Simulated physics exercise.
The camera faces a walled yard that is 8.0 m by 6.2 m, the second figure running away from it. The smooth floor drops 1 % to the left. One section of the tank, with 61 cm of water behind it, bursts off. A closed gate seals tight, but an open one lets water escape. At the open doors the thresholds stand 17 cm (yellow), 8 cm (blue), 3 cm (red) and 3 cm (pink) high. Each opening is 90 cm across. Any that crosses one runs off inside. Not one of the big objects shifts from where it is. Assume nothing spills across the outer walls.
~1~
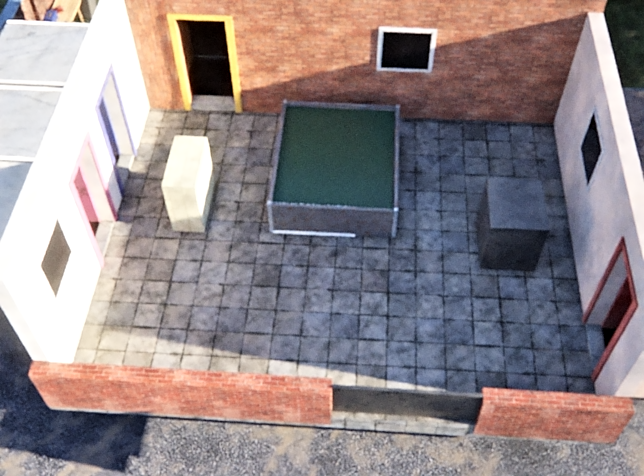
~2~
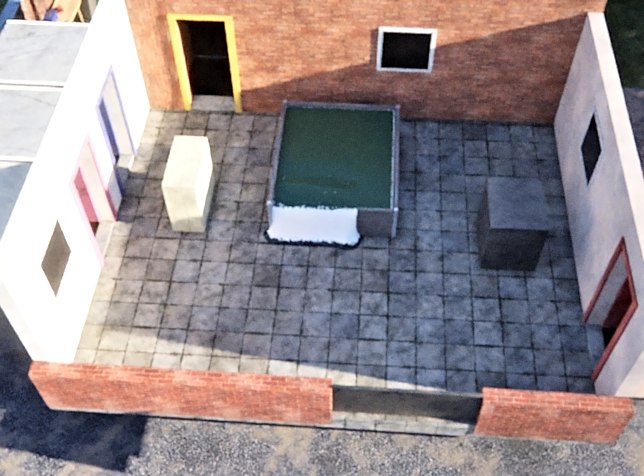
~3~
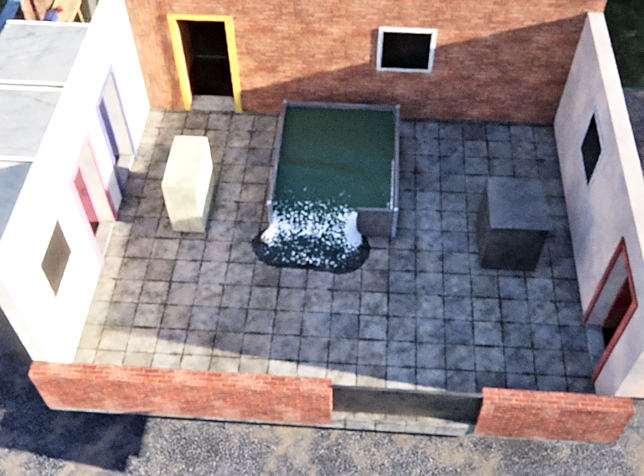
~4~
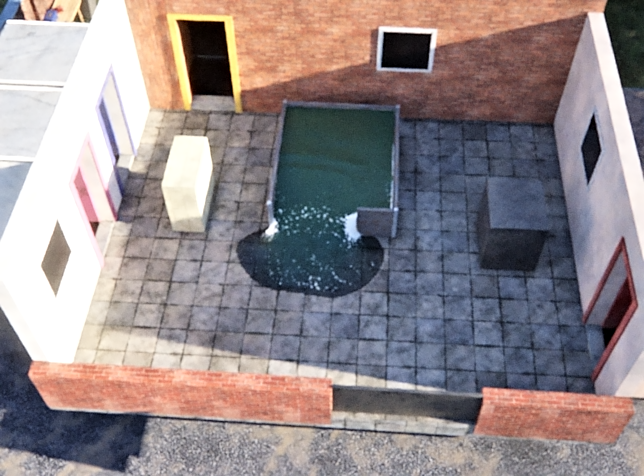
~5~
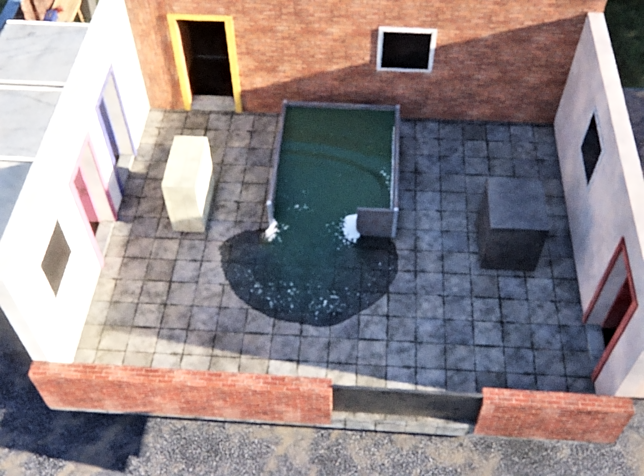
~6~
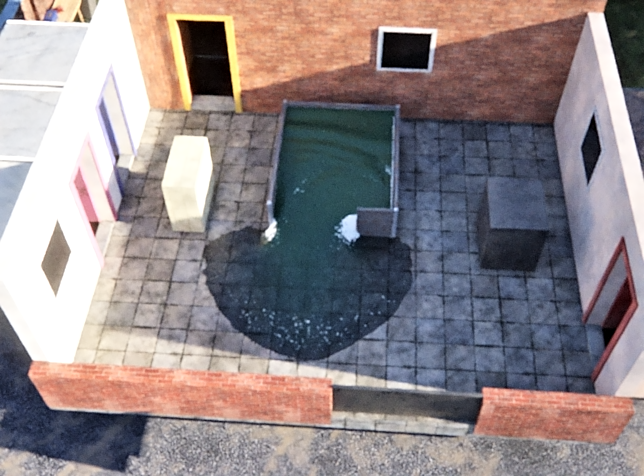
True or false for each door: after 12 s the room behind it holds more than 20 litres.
Yellow door: False; blue door: False; red door: True; pink door: True.
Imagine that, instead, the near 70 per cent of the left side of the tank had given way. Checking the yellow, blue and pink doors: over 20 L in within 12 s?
So yellow tops it, blue tops it, pink tops it.
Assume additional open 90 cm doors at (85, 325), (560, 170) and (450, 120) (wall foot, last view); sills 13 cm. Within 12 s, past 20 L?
Note, doorways in listed order: Goes beyond, stays short, stays short.
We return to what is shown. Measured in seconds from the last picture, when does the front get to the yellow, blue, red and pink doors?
Yellow = 4.5 s, blue = 3.4 s, red = 2.6 s, pink = 2.6 s.
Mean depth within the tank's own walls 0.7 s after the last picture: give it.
42 cm.
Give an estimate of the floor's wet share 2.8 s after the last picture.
Some 45 per cent of the floor is wet.
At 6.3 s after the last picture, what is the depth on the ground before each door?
Yellow 12 cm, blue 6 cm, red 8 cm, pink 8 cm.
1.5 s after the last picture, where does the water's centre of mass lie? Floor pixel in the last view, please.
Around (308, 251) in the last picture.
Then, 0.7 s after the last picture water covers 25 % of the floor and is deepest (34 cm) near (298, 237); yellow door not reached, blue door not reached, red door not reached, pink door not reached.
Then, 1.5 s after the last picture water covers 35 % of the floor and is deepest (32 cm) near (268, 387); yellow door not reached, blue door not reached, red door not reached, pink door not reached.
Then, 2.8 s after the last picture water covers 45 % of the floor and is deepest (35 cm) near (66, 386); yellow door not reached, blue door not reached, red door 7 cm at the sill, 1 L in, pink door 4 cm at the sill, 0 L in.
Then, 6.3 s after the last picture water covers 80 % of the floor and is deepest (20 cm) near (144, 127); yellow door 12 cm at the sill, 0 L in, blue door 6 cm at the sill, 0 L in, red door 8 cm at the sill, 98 L in, pink door 8 cm at the sill, 33 L in.
Then, 11.3 s after the last picture water covers 100 % of the floor and is deepest (12 cm) near (136, 154); yellow door 10 cm at the sill, 0 L in, blue door 8 cm at the sill, 1 L in, red door 5 cm at the sill, 134 L in, pink door 7 cm at the sill, 76 L in.
